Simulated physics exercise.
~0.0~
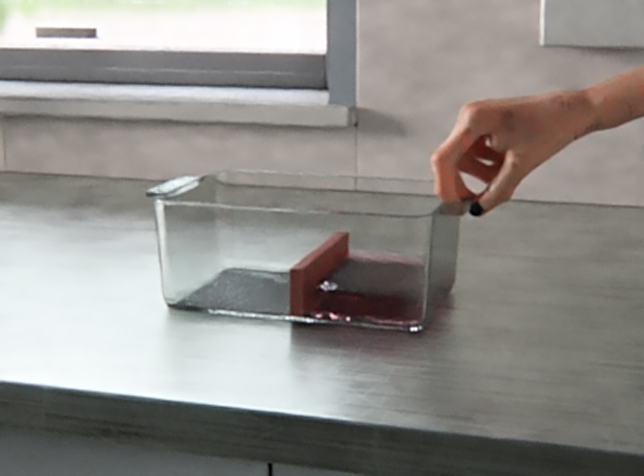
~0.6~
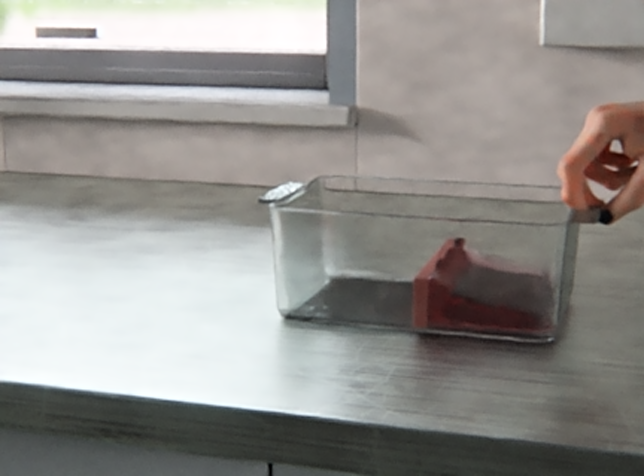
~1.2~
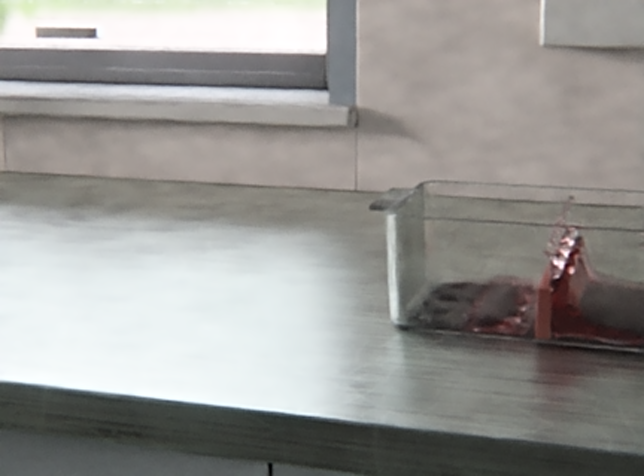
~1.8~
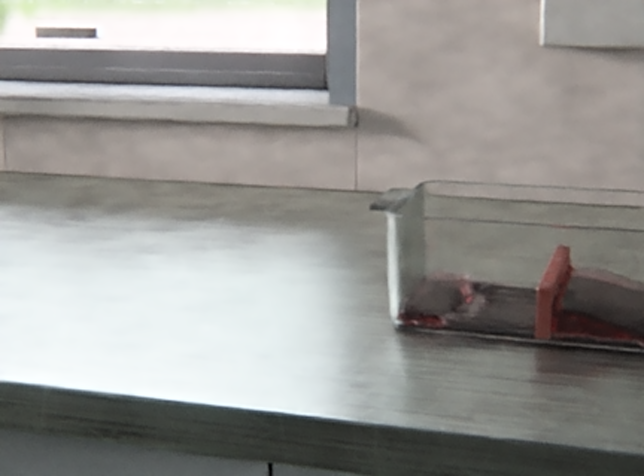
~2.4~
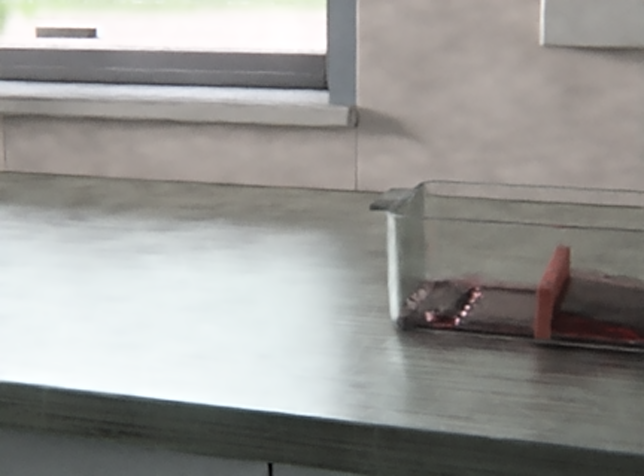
A hand slid a clear glass tub with a red divider to the right along a counter, and the reddish water in it surged and splashed over the divider, leaving some on the left side once the tub had stopped.
